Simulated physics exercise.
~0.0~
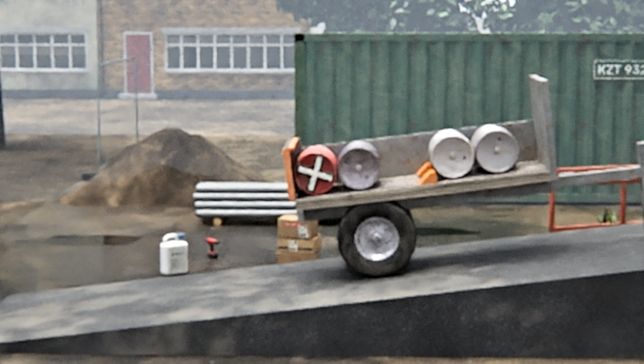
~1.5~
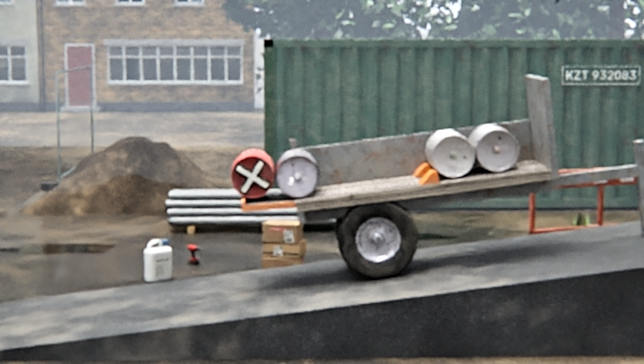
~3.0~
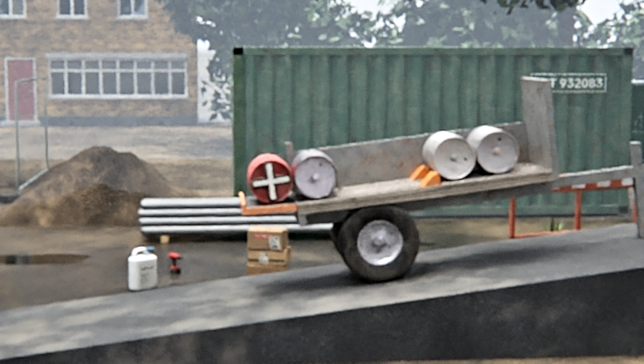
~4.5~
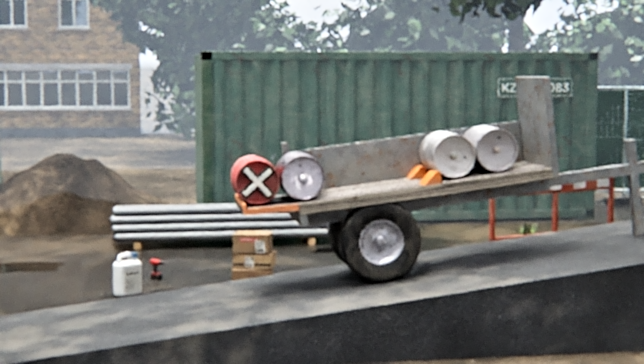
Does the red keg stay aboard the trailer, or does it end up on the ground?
It stays aboard. The red keg rolls out onto the lowered tailgate but does not drop off the end.
